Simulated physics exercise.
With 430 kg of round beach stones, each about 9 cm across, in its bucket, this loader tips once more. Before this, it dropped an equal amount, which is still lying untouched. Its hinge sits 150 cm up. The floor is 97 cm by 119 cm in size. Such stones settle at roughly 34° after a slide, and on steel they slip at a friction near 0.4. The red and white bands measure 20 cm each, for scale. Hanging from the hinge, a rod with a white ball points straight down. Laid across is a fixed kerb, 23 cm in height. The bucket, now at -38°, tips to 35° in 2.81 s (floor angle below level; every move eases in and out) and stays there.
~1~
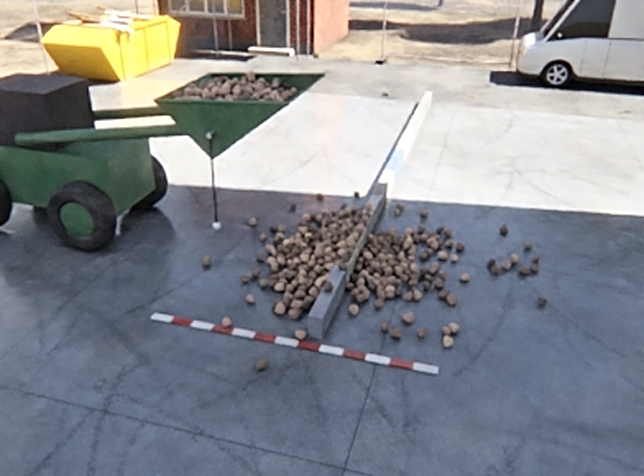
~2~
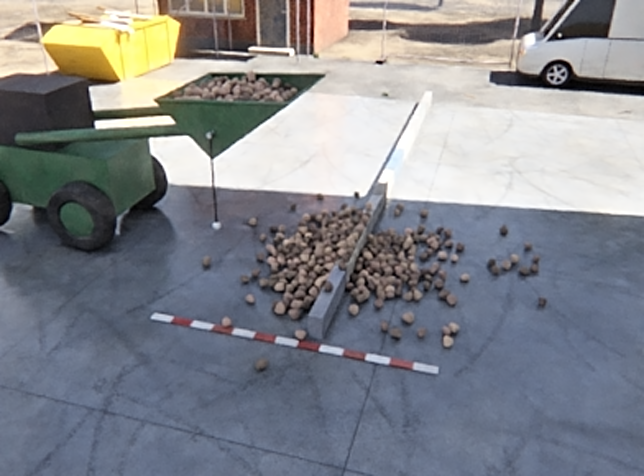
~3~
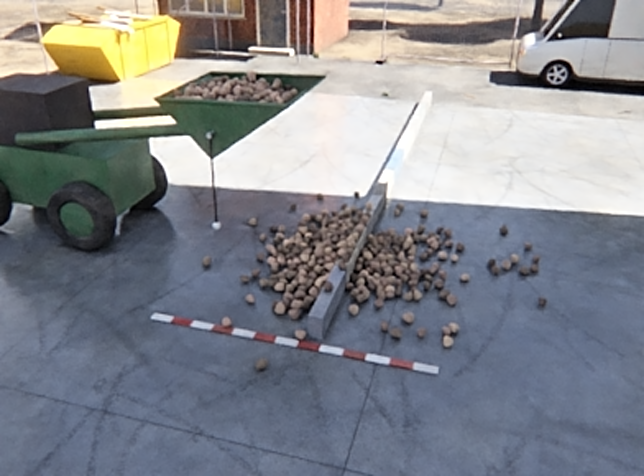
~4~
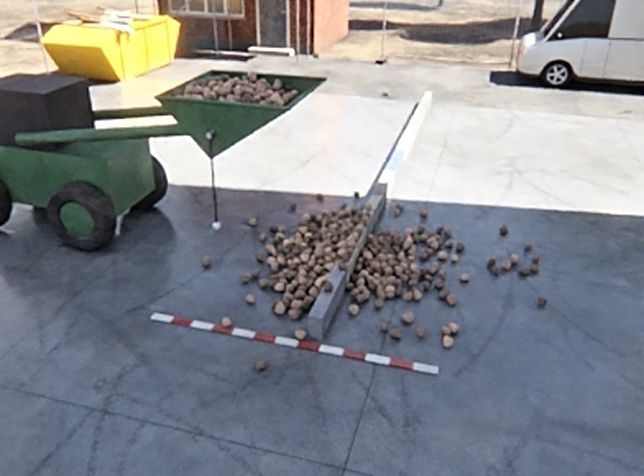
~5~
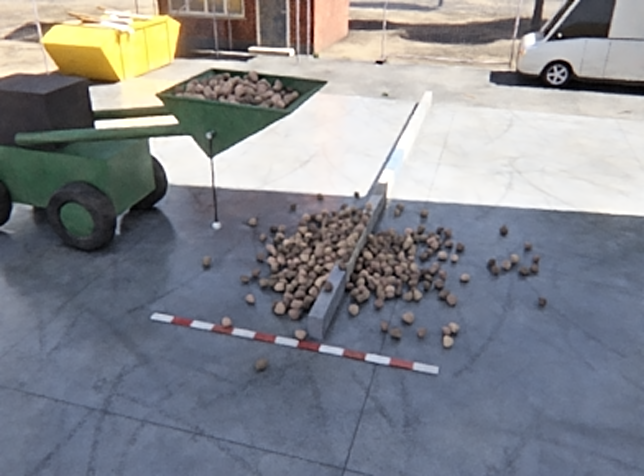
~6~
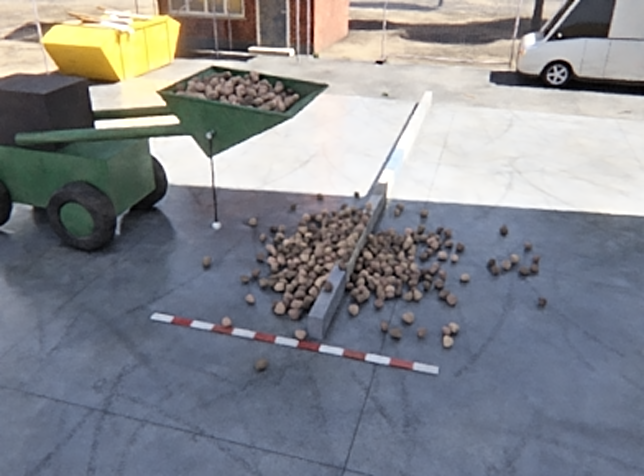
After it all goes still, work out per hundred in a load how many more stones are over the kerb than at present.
Around 26 stones per hundred.
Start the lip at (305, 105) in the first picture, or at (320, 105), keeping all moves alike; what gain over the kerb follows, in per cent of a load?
Close to 50 per cent, followed by close to 80 per cent.
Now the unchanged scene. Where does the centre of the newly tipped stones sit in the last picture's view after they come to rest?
Middle: Approx. (329, 246) px.
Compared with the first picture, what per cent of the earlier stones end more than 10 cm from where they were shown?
About 20 per cent.
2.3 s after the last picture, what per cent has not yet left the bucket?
About 10 percent is still in there.
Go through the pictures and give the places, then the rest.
The first frame shows lip at (288, 104), floor tilted -38°, highest stones at (248, 83). The earlier load is highest near (356, 227), 28 cm above ground level, 67 % on this side of the kerb, 33 % over the kerb.
The second frame shows lip at (288, 104), floor tilted -38°, highest stones at (248, 83).
The third frame shows lip at (289, 106), floor tilted -36°, highest stones at (244, 82).
In the fourth frame, the bucket is at -35°, its lip at (290, 109); the top of the load is at (235, 82).
In the fifth frame, the bucket is at -32°, its lip at (291, 113); the top of the load is at (226, 81).
The sixth frame shows lip at (293, 117), floor tilted -29°, highest stones at (220, 79).
Then, 1.5 s after the last picture the floor is at 24°; in per cent of one load, 90 in the bucket, 77 on this side of the kerb, 33 over the kerb; the foremost stones are at (523, 261).
Then, 2.3 s after the last picture the floor is at 35°; in per cent of one load, 10 in the bucket, 147 on this side of the kerb, 43 over the kerb; the foremost stones are at (523, 261).
Then, 2.7 s after the last picture the floor is at 35°; in per cent of one load, 0 in the bucket, 147 on this side of the kerb, 53 over the kerb; the foremost stones are at (523, 261).
Then, 5.5 s after the last picture the floor is at 35°; in per cent of one load, 0 in the bucket, 141 on this side of the kerb, 59 over the kerb; the foremost stones are at (526, 269). Net gain over the kerb, 26.
